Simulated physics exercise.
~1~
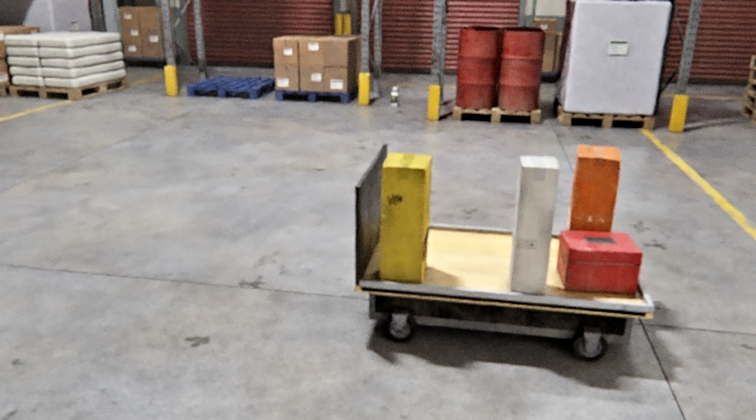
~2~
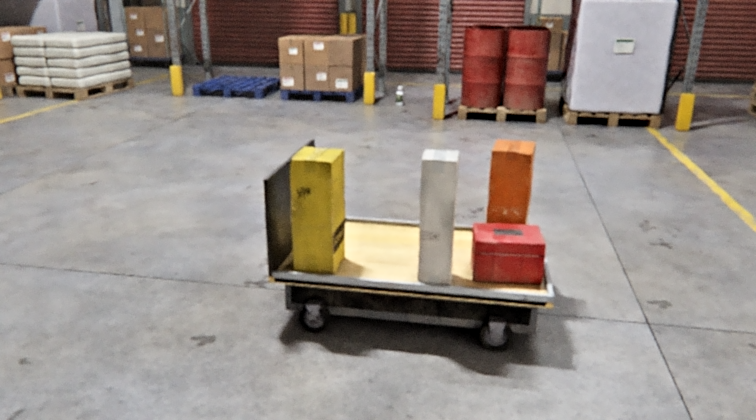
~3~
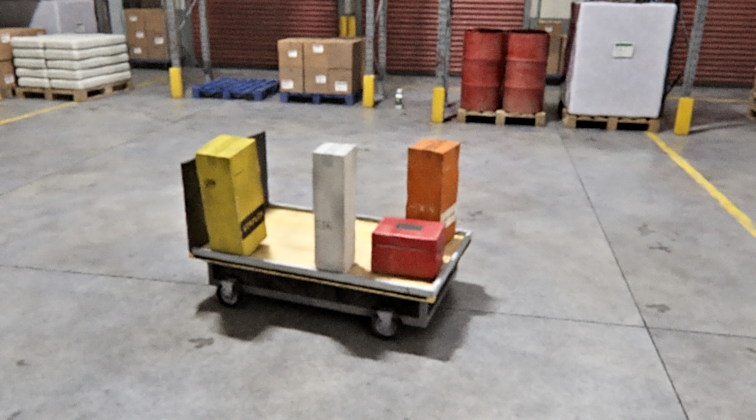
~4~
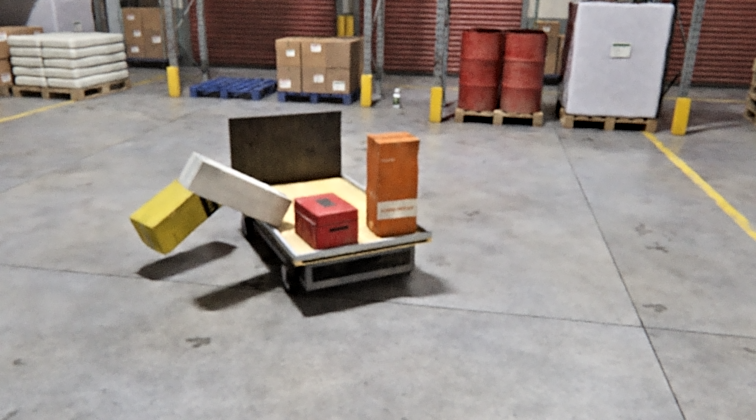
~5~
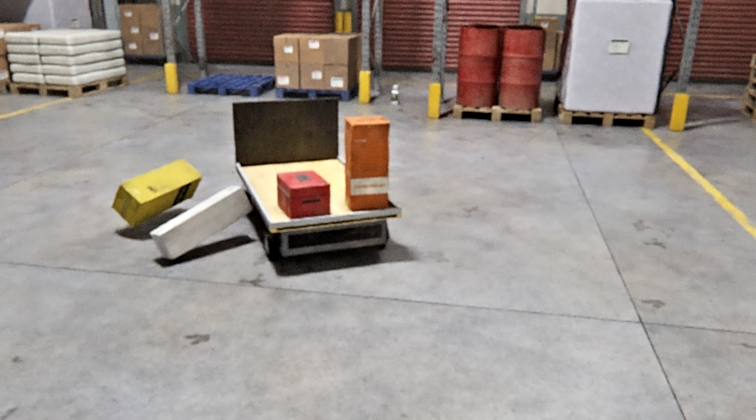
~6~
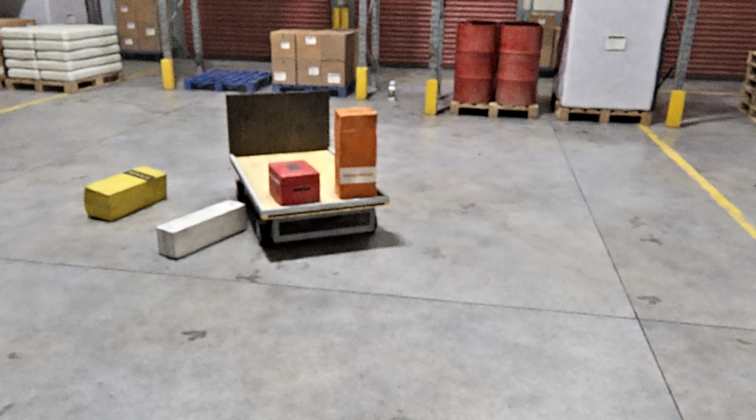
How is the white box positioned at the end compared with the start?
At the start the white box stands upright on the cart. By the end it lies on its side on the floor.
A flat cart rolls left and turns, tipping the yellow and white boxes onto the floor.
